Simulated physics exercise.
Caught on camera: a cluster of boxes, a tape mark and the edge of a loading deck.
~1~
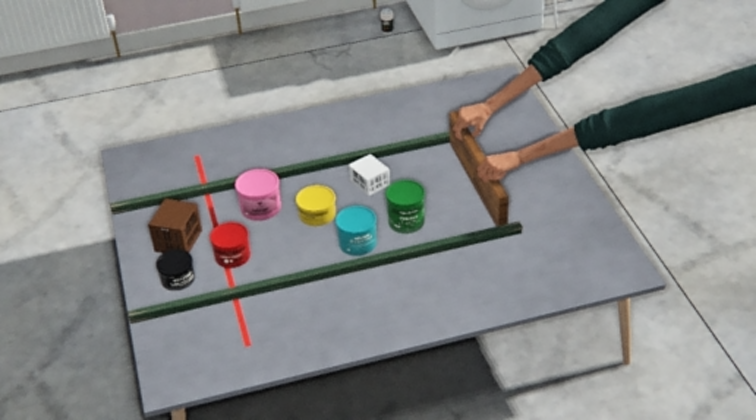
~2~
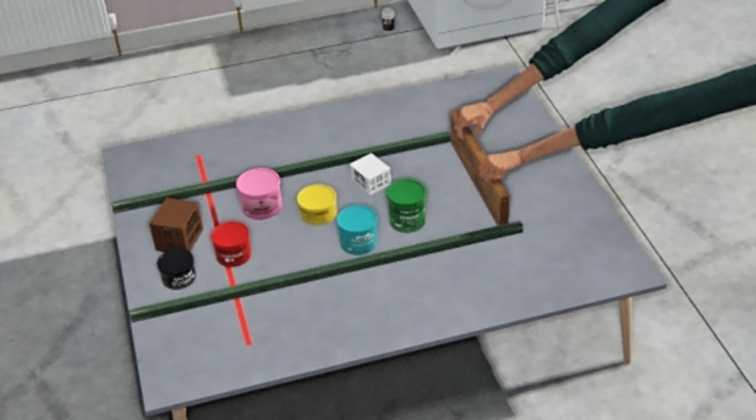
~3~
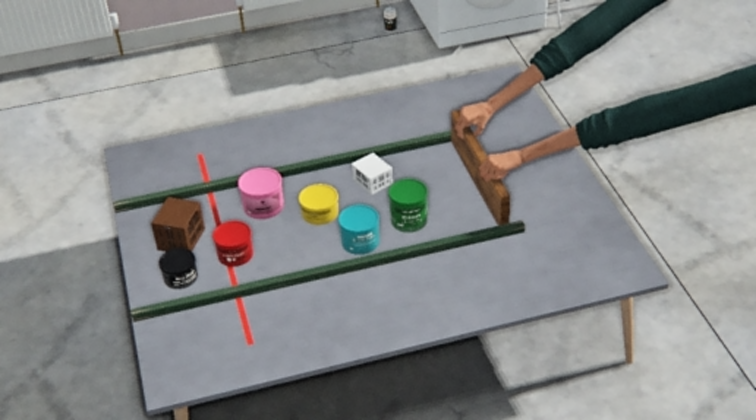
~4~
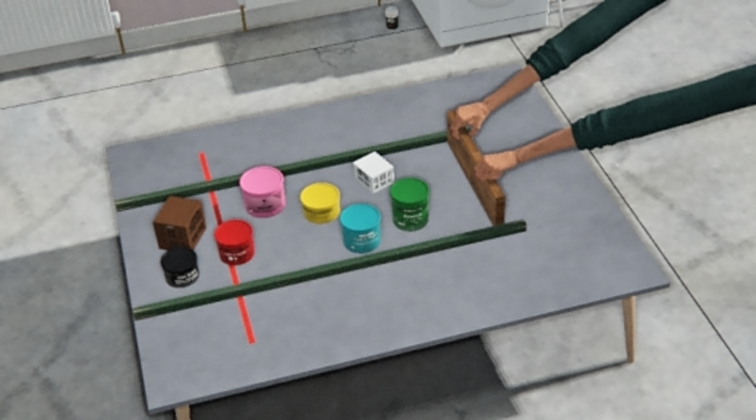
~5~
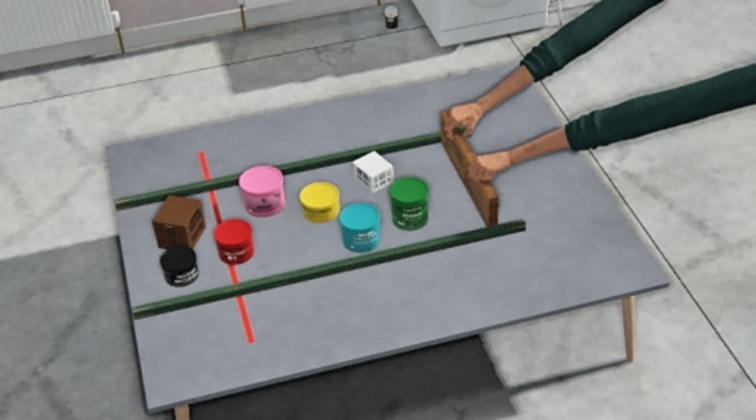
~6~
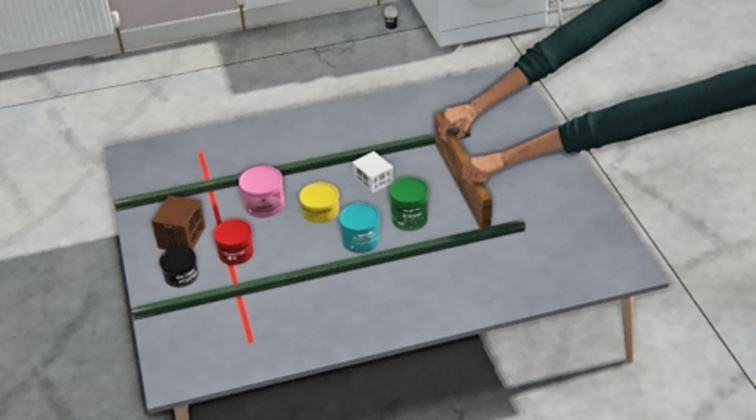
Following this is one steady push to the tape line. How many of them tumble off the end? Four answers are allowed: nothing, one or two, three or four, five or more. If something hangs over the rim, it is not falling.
Not a single one falls.
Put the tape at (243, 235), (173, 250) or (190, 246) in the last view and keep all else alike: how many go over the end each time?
Tallies in the order given: 0, 3, 2.
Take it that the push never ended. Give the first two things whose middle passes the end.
The black pail first, the brown crate second.
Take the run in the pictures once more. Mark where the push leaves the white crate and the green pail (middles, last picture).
(200, 200) and (206, 241), roughly.
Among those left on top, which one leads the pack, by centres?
Answer: The black pail.
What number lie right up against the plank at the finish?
The answer is 4.
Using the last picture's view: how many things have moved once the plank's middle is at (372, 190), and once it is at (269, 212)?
It comes to 3 for the first spot, 6 for the other.
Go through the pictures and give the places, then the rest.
In the first picture, black pail (176, 271); brown crate (176, 228); red pail (231, 246); plank (477, 169); tape (220, 242).
In the second picture, brown crate (177, 227); green pail (407, 207).
In the third picture, red pail (234, 244); yellow pail (319, 205).
In the fourth picture, black pail (180, 268); white crate (374, 173).
In the fifth picture, brown crate (180, 224); plank (468, 169).
In the sixth picture, black pail (180, 267); brown crate (179, 225); red pail (234, 242); plank (462, 170); tape (223, 239).
Soon after, none off yet; black pail at rest near (180, 267); brown crate at rest near (179, 225); red pail at rest near (234, 242).
At rest, the number that fall off is zero.
